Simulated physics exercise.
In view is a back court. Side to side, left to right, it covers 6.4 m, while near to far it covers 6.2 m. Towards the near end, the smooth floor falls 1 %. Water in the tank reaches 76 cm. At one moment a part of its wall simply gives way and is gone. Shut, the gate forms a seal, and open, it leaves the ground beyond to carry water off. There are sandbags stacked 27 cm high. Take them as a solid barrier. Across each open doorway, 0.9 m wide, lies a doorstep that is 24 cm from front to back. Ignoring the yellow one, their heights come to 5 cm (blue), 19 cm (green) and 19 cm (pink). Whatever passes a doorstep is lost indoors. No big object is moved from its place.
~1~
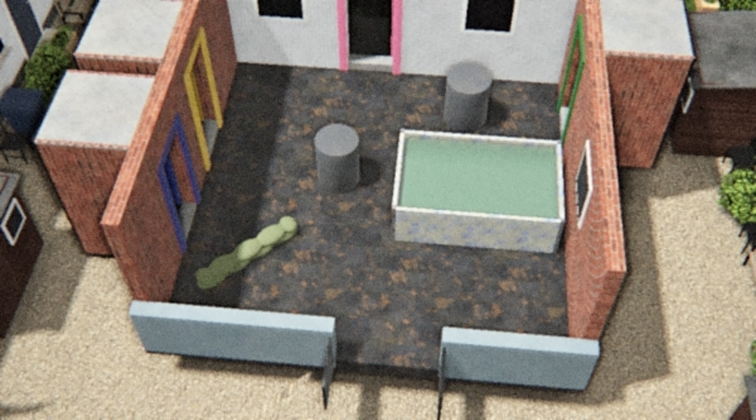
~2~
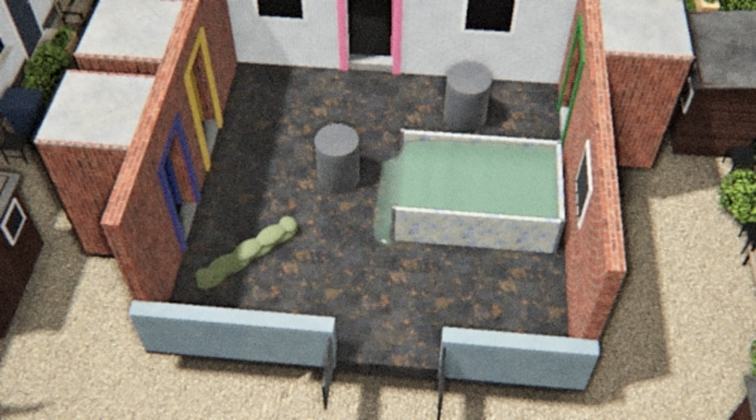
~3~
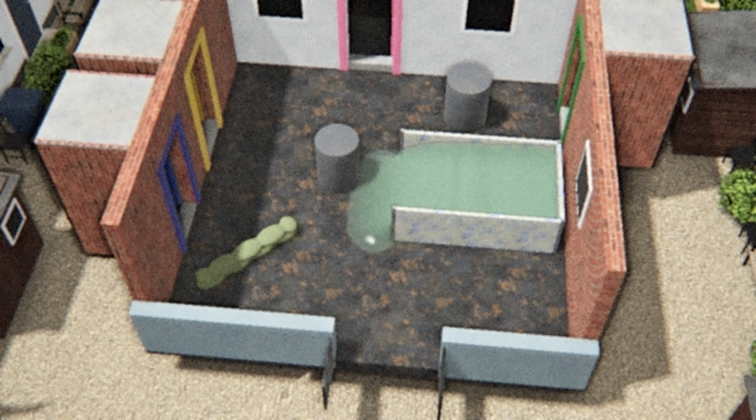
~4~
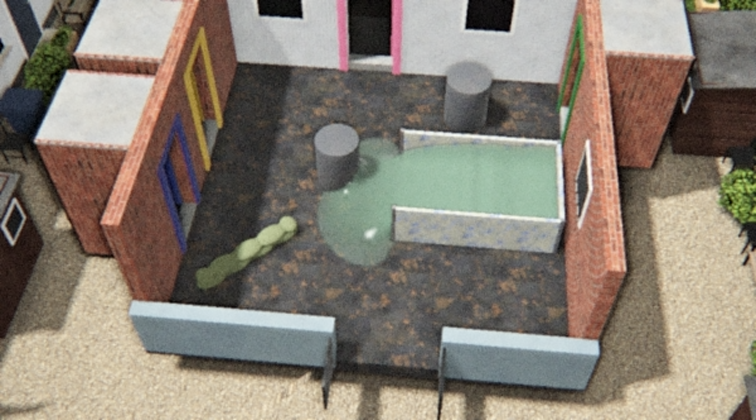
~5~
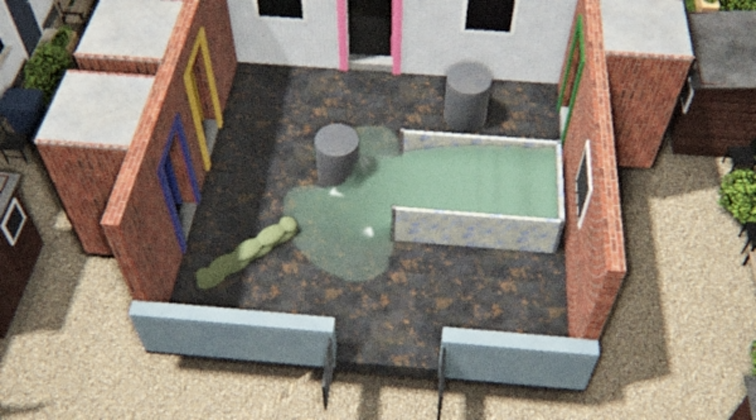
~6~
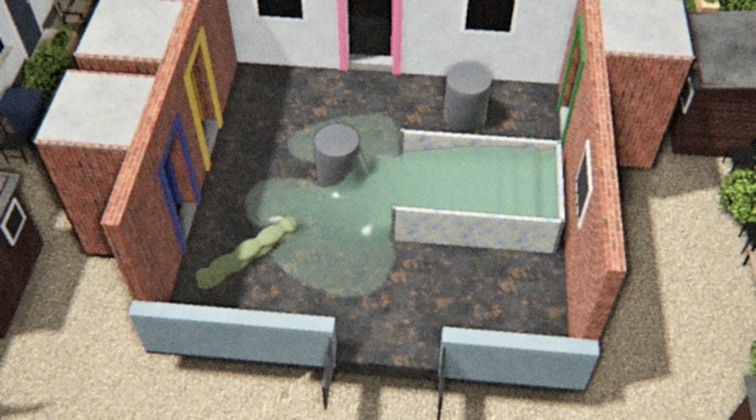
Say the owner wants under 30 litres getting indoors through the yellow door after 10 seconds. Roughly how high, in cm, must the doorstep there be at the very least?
At the very least some 12.5 cm.
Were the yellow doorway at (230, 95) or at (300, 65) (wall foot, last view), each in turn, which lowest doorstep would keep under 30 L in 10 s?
In turn: About 18 cm, about 13.5 cm.
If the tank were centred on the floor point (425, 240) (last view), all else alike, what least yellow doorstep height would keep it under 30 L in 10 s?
You'd need some 20 cm.
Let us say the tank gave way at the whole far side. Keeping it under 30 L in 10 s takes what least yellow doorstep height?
Then something near 16 cm.
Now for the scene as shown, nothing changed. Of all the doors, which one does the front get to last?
The answer is the green door.
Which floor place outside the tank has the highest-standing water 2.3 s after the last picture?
Check close to (162, 331).
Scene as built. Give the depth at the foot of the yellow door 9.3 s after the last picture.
5.5 cm.
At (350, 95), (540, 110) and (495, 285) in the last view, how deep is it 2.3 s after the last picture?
Roughly 4, 0 and 0 centimetres.
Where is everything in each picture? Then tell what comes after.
In the first picture, still water, 76 cm deep, in the tank at (479, 177); the yellow door at (205, 108) is dry.
In the second picture, water pours out at (400, 191) and has run 0.3 m, to (380, 236); about 10 cm deep outside, 76 cm at the back.
In the third picture, the front is at (355, 190), 0.8 m from the gap at (400, 192); 1.5 m2 of floor is wet, 76 cm left at the back.
In the fourth picture, the front is at (322, 220), 1.3 m from the gap at (399, 193); 2.6 m2 of floor is wet, 76 cm left at the back.
In the fifth picture, the gap is at (399, 193), the front 1.9 m out at (288, 218); the back of the tank holds 75 cm.
In the sixth picture, the front is at (251, 198), 2.6 m from the gap at (399, 193); 5.8 m2 of floor is wet, 68 cm left at the back; the yellow door at (205, 108), 3.6 m from the gap, is still 1.4 m from the nearest water.
Then, 0.7 s after the last picture water covers 40 % of the floor, deepest (50 cm) near (365, 186); it has not reached the yellow door.
Then, 2.3 s after the last picture water covers 60 % of the floor, deepest (42 cm) near (162, 331); 15 cm at the yellow door, 0 litres in over its 23 cm doorstep.
Then, 9.3 s after the last picture water covers 95 % of the floor, deepest (16 cm) near (471, 80); 6 cm at the yellow door, 0 litres in over its 23 cm doorstep.
At the yellow door as built, the water peaked near 16 cm, 1.9 s after the last picture.
Run again over the same 10 s with other heights there, 45 litres in over 11 cm, 12 litres over 15 cm. The limit of 30 litres is kept from about 12.5 cm up.
